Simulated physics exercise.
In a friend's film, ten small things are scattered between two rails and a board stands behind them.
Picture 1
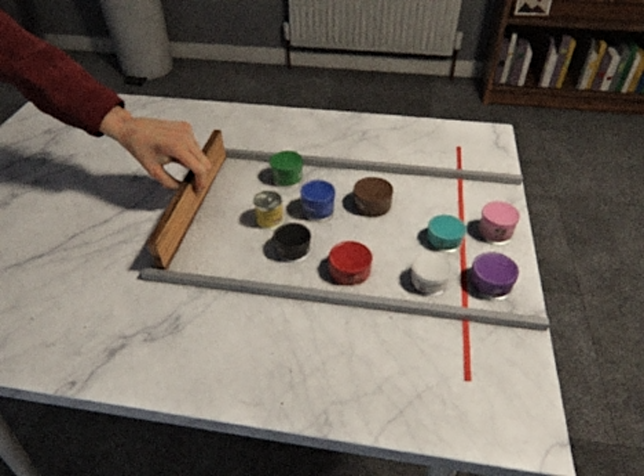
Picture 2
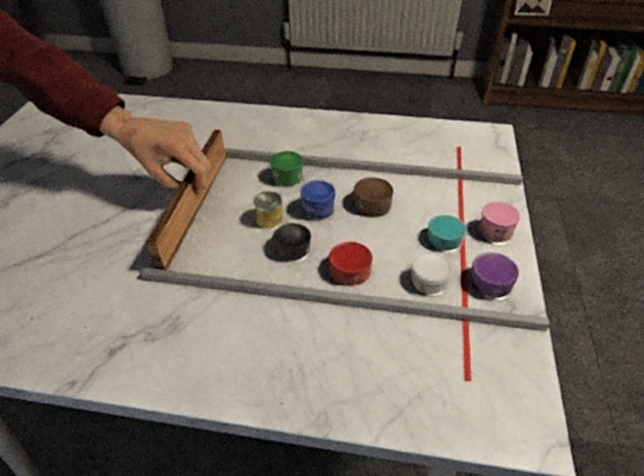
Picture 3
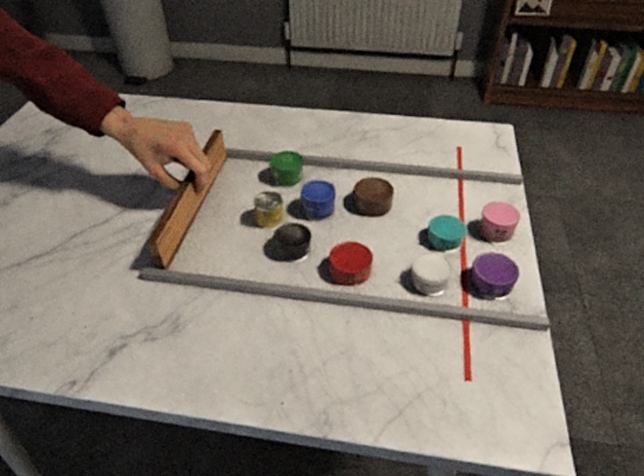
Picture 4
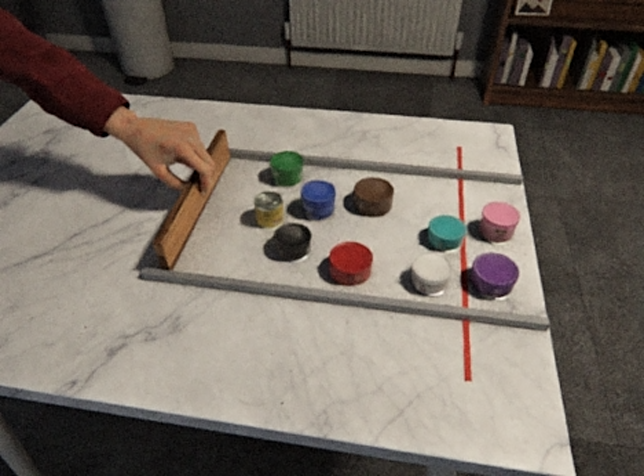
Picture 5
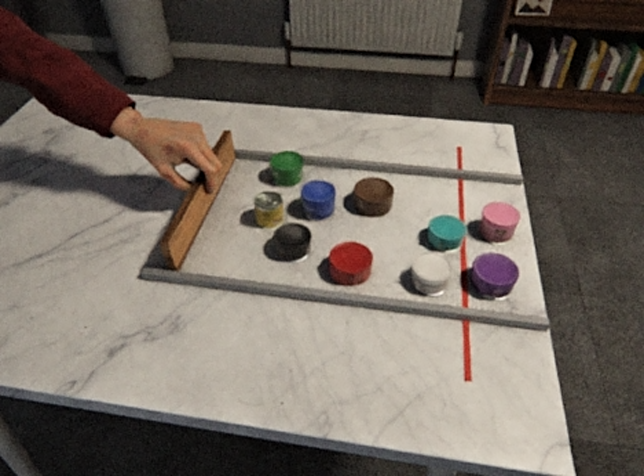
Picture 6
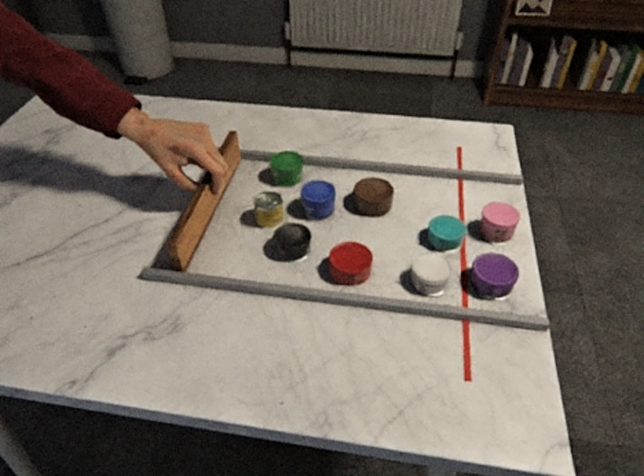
On a marbled tabletop, a hand slides a wooden board slightly right toward scattered colourful tubs.
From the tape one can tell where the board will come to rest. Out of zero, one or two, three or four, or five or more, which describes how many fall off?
The answer is one or two.
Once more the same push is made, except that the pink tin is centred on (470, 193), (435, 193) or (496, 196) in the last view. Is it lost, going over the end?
Order of tries: Off, off, off.
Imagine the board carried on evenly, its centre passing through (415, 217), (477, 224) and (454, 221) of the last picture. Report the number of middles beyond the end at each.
It would be 0, 2 and 1.
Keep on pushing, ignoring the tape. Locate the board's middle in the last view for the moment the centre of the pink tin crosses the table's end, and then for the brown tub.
The pink tin puts it at (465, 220), the brown tub at (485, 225).
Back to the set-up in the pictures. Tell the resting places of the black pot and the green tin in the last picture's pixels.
Taking them in turn, first comes (485, 260), then (480, 183).
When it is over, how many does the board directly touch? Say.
That makes 5.
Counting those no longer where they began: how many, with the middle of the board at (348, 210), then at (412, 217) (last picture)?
Well, it's 6 at the first one and 9 at the second.
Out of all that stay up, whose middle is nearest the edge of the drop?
Nearest once everything settles: Pink tin.
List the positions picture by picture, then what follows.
Pink tin (498, 223); purple tin (493, 276); turquoise tin (446, 233); board (192, 194); tape (462, 237), in the first picture.
Purple tin (493, 276); brown tub (373, 197), in the second picture.
Turquoise tin (446, 234); green tin (287, 170), in the third picture.
Pink tin (498, 223); blue pot (318, 201), in the fourth picture.
Purple tin (493, 276); black pot (293, 242), in the fifth picture.
Pink tin (498, 223); purple tin (493, 276); turquoise tin (446, 234); board (209, 195); tape (463, 238), in the sixth picture.
A little later, none off yet; pink tin at rest near (498, 223); purple tin at rest near (493, 276); turquoise tin at rest near (446, 234).
When it is over, the number that fall off is one or two; down, purple tin.
